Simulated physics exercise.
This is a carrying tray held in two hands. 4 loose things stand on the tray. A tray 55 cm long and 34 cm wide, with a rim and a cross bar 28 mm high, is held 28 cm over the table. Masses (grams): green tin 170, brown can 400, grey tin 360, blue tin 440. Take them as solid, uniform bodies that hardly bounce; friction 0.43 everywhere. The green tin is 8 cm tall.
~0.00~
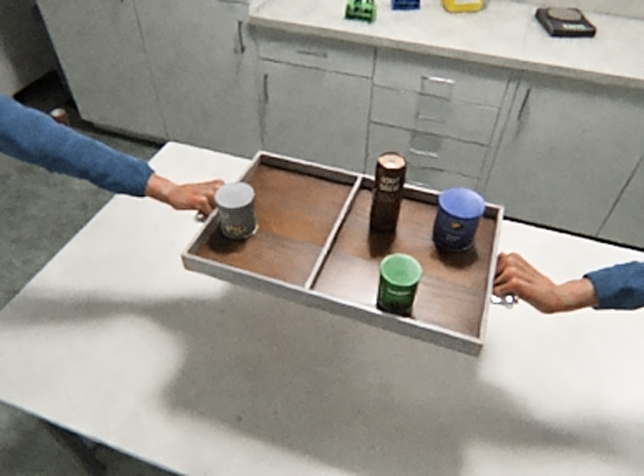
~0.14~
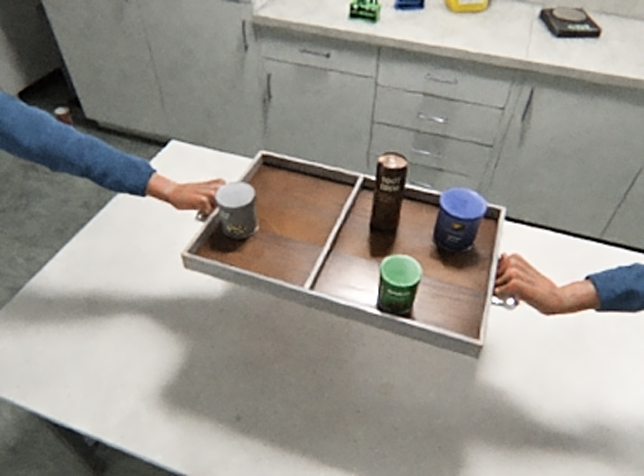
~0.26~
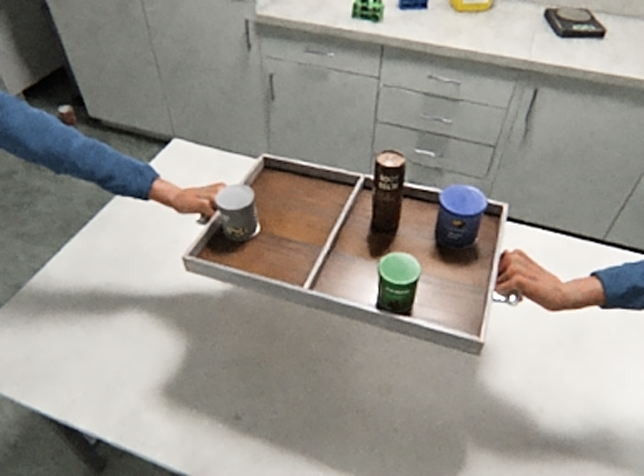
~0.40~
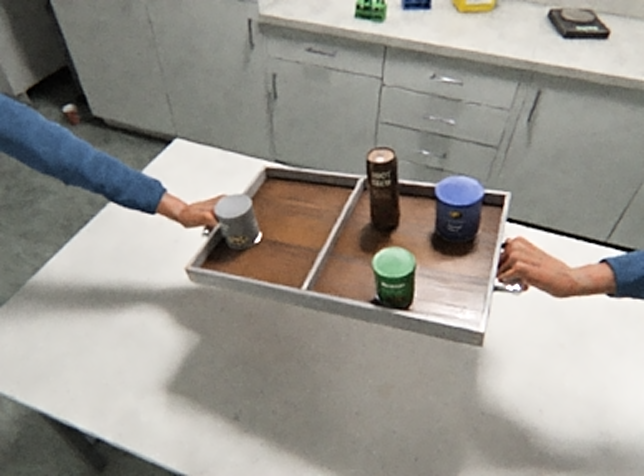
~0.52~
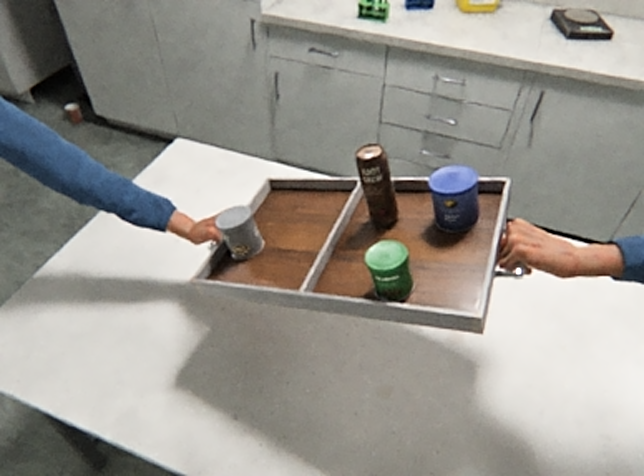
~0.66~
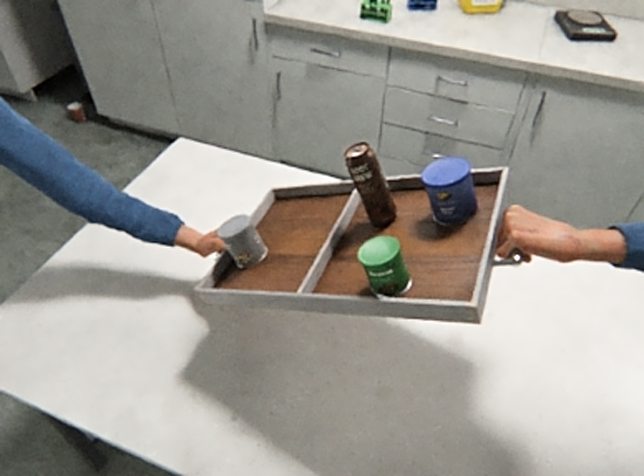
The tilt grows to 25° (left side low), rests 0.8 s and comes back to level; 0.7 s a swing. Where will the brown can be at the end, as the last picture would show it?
It ends at about (278, 185).
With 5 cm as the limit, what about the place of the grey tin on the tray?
The grey tin stays put.
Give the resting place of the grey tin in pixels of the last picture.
Near (234, 208).
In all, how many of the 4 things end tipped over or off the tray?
In all, 1.
After 0.96 s, tray tilted 25°, left edge down; brown can on its side near (326, 201); blue tin moved 3 cm; green tin moved 2 cm.
After 1.16 s, tray tilted 25°, left edge down; brown can on its side near (285, 213); blue tin moved 6 cm; green tin moved 5 cm.
After 1.76 s, tray tilted 22°, left edge down; brown can on its side near (281, 211); blue tin moved 18 cm; green tin moved 11 cm.
In the end (2.8 s), toppled on the tray, brown can; not toppled but over 5 cm from the start, green tin and blue tin; the last one under 5 cm from the start. In the last view, brown can near (279, 185).
